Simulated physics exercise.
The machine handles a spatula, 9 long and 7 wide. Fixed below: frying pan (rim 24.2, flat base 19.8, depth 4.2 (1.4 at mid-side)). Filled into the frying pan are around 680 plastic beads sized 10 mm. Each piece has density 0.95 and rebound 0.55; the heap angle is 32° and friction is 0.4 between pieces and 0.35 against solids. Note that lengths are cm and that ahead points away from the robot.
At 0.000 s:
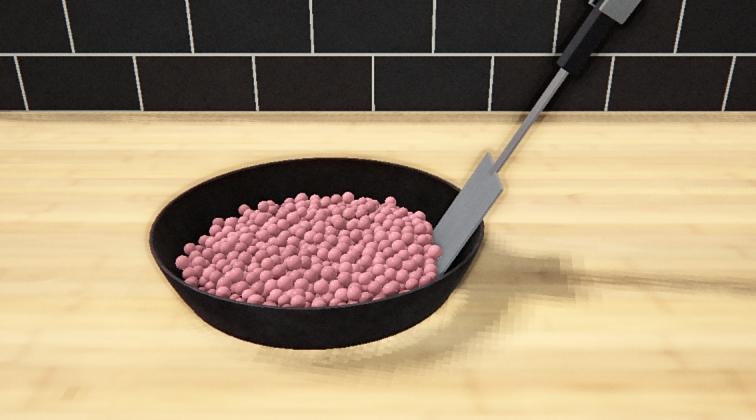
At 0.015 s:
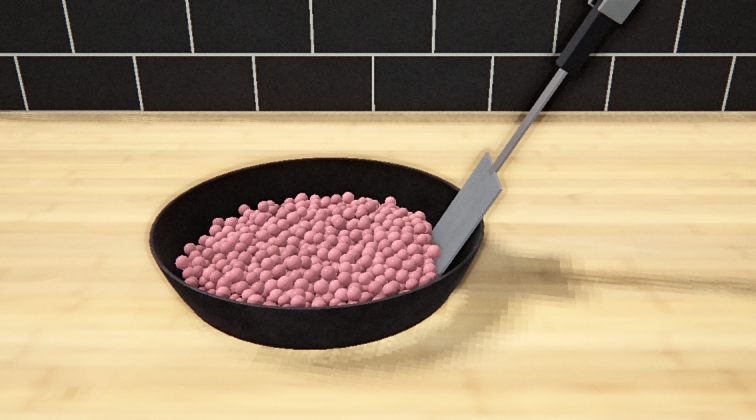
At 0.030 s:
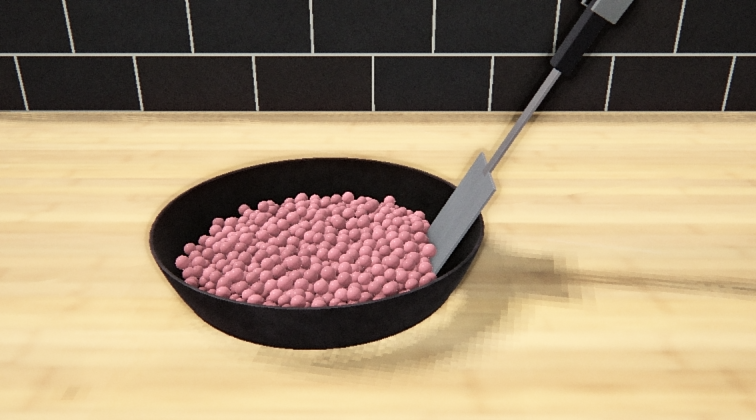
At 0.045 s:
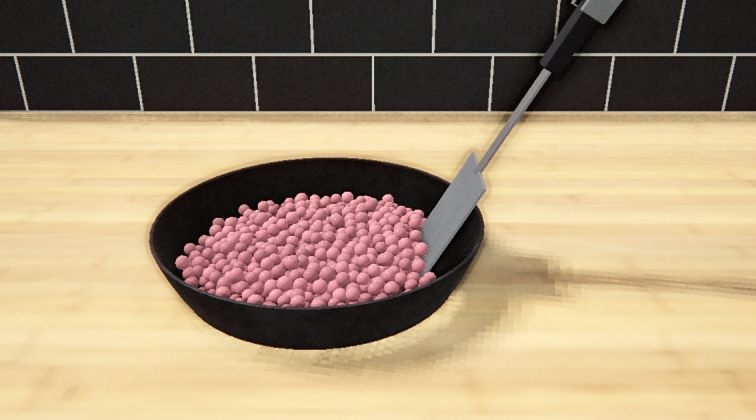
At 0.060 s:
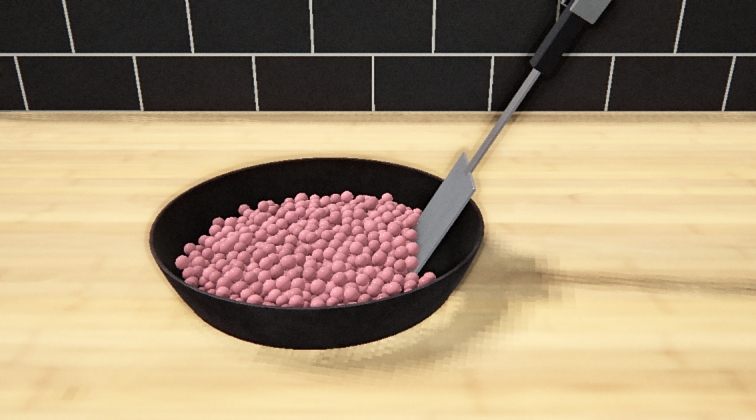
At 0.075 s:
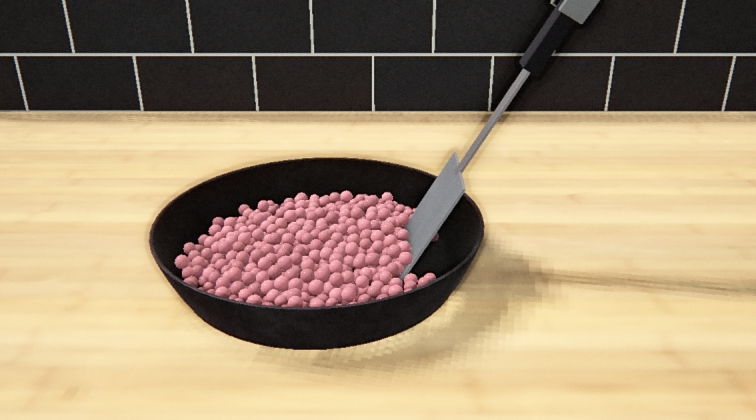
Pink beads heaped in a black frying pan as a grey spatula slides slowly left along their right edge, nudging a few.
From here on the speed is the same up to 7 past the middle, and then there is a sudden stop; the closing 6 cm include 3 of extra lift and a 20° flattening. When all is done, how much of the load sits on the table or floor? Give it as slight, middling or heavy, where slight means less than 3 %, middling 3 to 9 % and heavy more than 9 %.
Slight.
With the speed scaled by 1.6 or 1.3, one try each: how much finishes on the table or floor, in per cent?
Estimates, in order: 5 % and 0 %.
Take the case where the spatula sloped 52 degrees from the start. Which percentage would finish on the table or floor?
Near 0 %.
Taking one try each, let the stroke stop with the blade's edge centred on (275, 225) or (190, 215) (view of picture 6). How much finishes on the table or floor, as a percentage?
First try roughly 0 percent, second roughly 10 percent.
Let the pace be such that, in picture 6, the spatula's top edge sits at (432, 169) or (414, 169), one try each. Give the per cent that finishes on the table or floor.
I'd estimate close to 5 and 15 in a hundred.
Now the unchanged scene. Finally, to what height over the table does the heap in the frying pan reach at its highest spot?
5.5 cm.
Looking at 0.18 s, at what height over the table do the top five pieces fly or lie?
Height: Approx. 5 cm.
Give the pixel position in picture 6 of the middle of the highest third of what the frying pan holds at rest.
(219, 236).
After 0.18 s, sloping 60°, highest piece 5 above the table; 685 in the frying pan.
After 0.28 s, sloping 51°, highest piece 5 above the table; 685 in the frying pan.
After 0.53 s, sloping 40°, highest piece 5 above the table; 685 in the frying pan.
After 1.58 s, sloping 40°, highest piece 5 above the table; 685 in the frying pan.
At rest, 685 in the frying pan. That is 0 % on the table or floor.
